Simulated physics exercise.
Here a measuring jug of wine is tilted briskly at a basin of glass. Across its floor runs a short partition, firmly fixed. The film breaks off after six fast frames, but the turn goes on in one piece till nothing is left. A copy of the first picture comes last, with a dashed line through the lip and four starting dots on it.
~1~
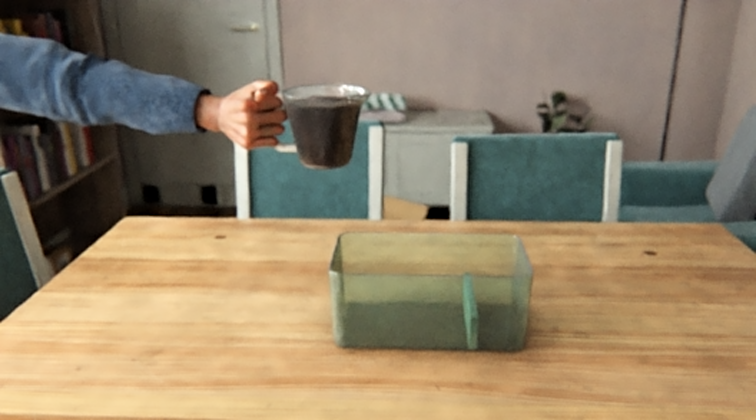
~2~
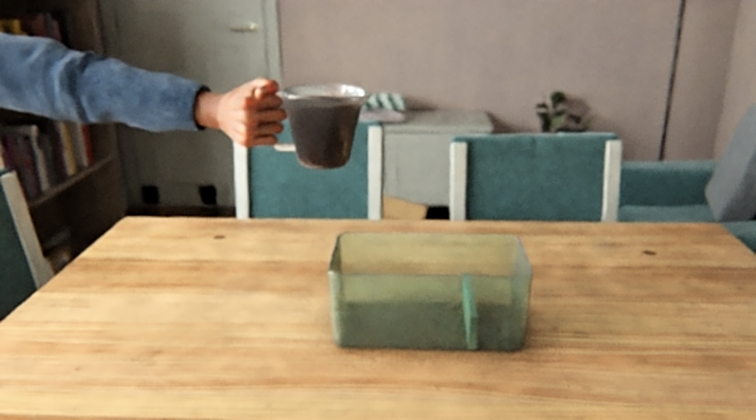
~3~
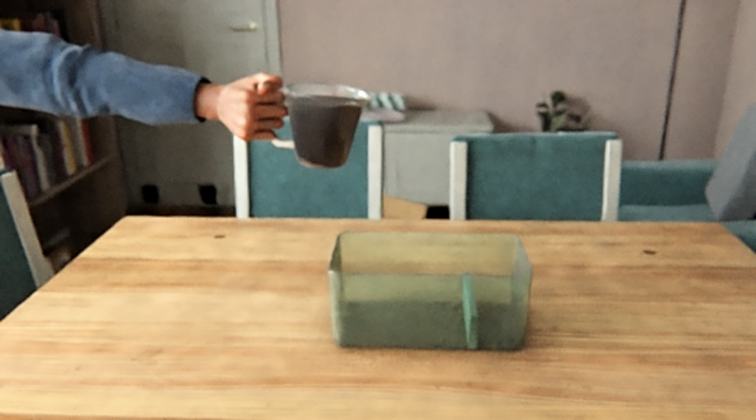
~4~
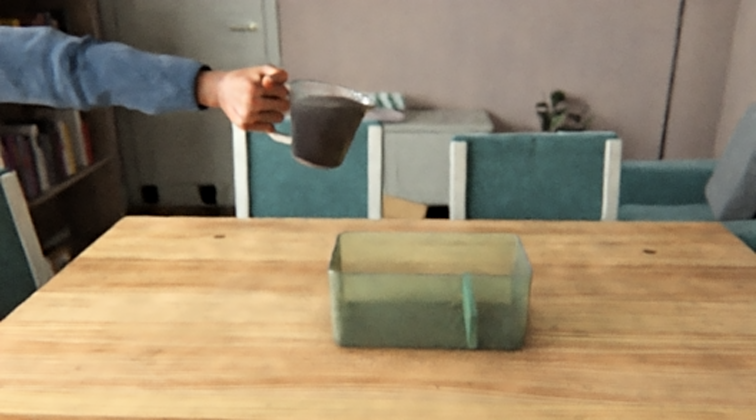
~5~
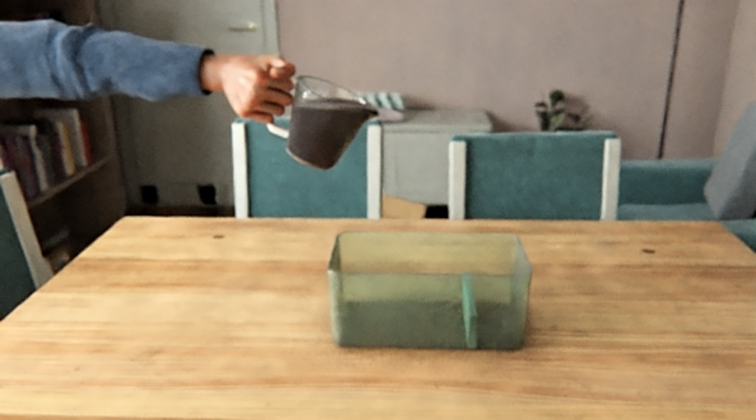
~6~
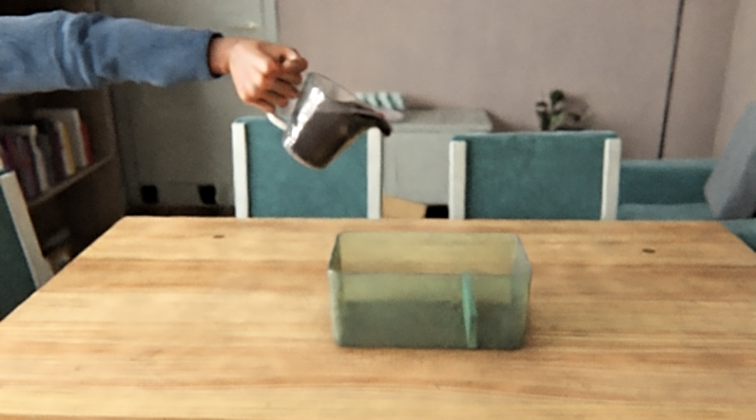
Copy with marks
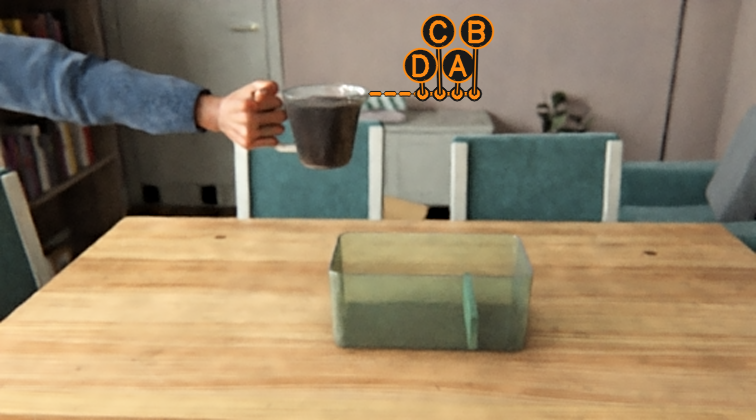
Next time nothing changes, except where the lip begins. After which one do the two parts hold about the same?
D works best here.
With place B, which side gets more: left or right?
The right one.
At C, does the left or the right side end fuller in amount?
The right side.
In orange, A at (457, 93); B at (474, 93); C at (439, 93); D at (422, 93).
If A is chosen, about 18 % ends left of the wall and 79 % right of it.
If B is chosen, about 12 % ends left of the wall and 78 % right of it; 10 % is lost outside.
If C is chosen, about 21 % ends left of the wall and 74 % right of it; 5 % is lost outside.
If D is chosen, about 50 % ends left of the wall and 48 % right of it.
